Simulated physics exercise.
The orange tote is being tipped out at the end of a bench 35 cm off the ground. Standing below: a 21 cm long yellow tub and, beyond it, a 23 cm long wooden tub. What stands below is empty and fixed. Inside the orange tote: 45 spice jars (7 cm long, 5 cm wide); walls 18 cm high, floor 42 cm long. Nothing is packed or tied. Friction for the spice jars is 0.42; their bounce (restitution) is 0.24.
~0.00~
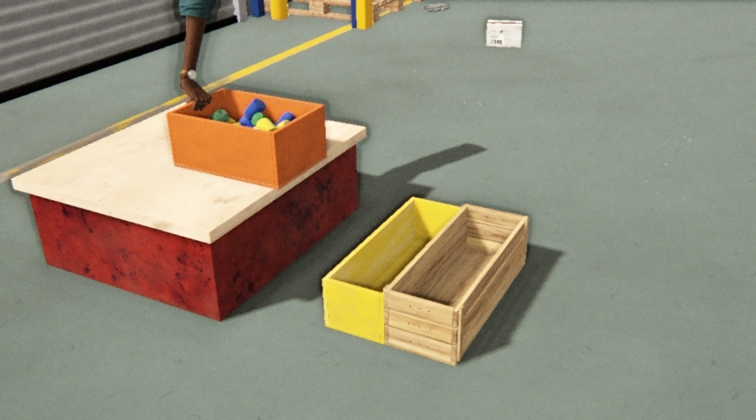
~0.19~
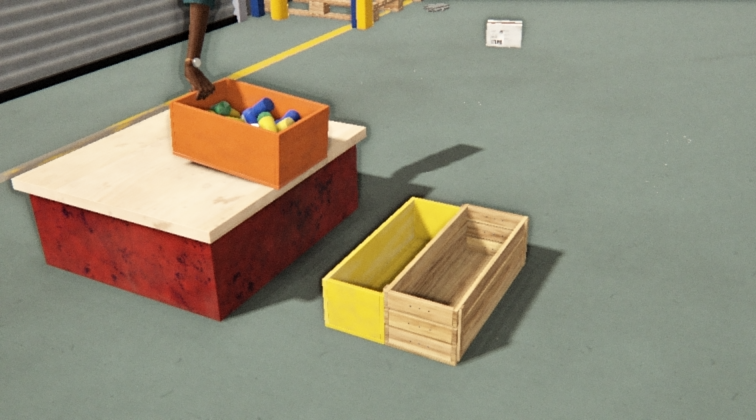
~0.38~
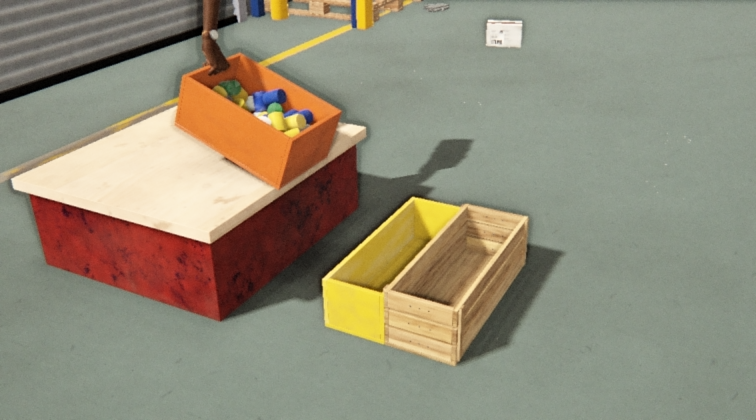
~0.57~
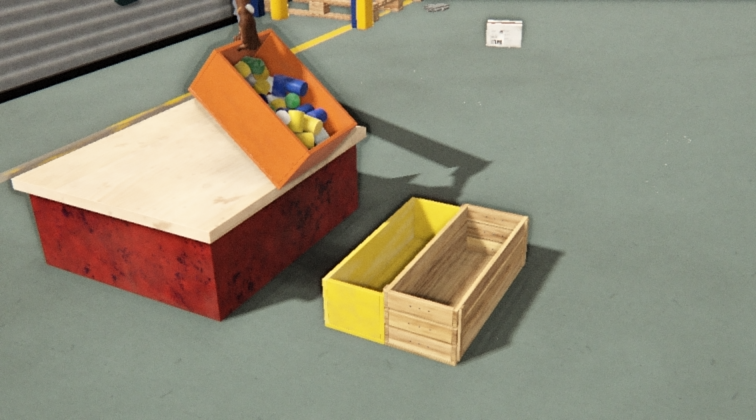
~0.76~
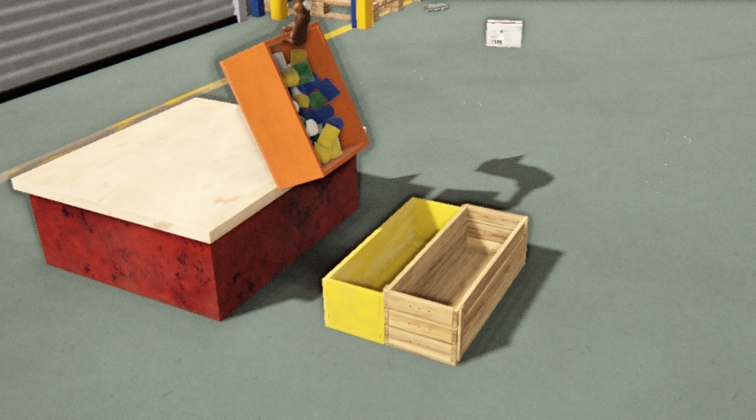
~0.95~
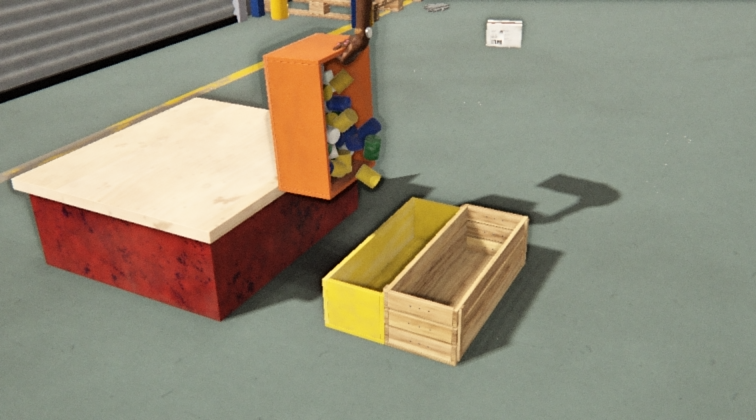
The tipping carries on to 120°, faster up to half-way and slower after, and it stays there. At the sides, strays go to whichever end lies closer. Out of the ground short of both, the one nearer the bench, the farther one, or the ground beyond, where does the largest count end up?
The largest count ends up: First.
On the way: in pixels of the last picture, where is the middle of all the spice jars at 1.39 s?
Load centre: About (387, 224).
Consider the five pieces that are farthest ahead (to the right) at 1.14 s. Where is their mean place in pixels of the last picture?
Close to (405, 229).
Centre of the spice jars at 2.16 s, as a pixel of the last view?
(385, 282).
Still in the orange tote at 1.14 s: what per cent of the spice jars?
Around 85 per cent of the load.
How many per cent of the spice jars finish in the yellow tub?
70 %.
After 1.14 s, tilt 107°; 39 still in the orange tote, 3 in the yellow tub and 3 in the air.
After 1.39 s, tilt 120°; 9 still in the orange tote, 17 in the yellow tub and 19 in the air.
After 1.72 s, tilt 120°; 32 in the yellow tub, 1 in the wooden tub, 6 on the ground short of the yellow tub and 6 in the air.
When it is over (at 2.16 s), 32 in the yellow tub, 1 in the wooden tub, 11 on the ground short of the yellow tub and 1 on the ground beyond the wooden tub.
